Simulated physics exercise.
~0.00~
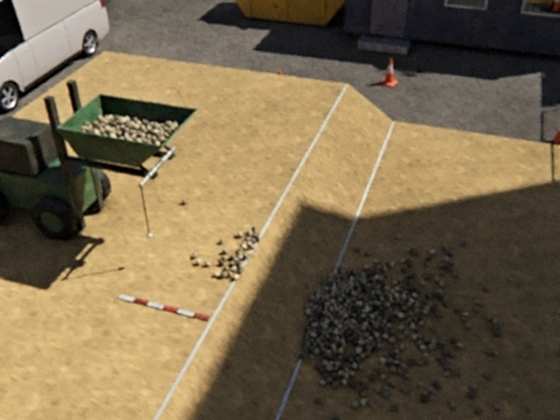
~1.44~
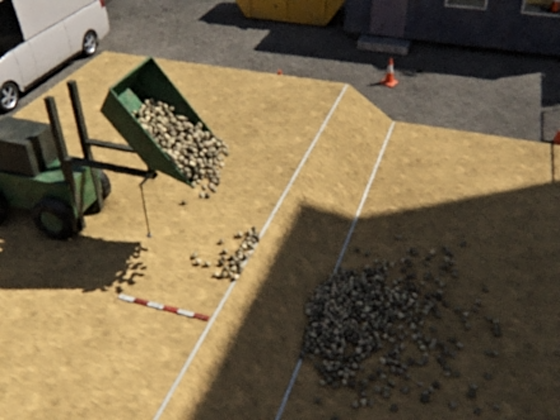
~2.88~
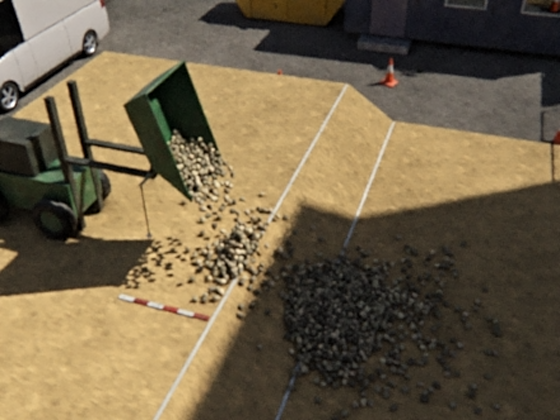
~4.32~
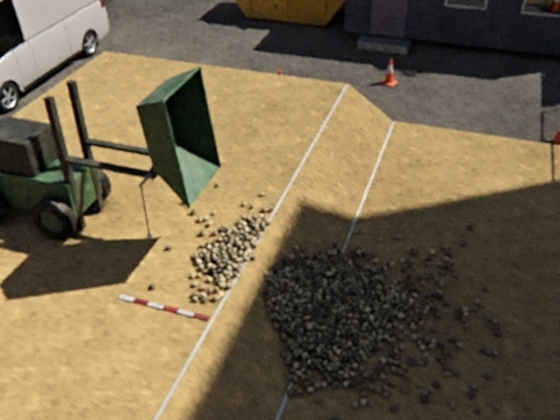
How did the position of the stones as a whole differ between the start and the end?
At the start, many of the stones were up in the green skip on the left, with the rest on the ground. By the end they all lay on the ground, so as a whole they were lower in view and farther to the right.
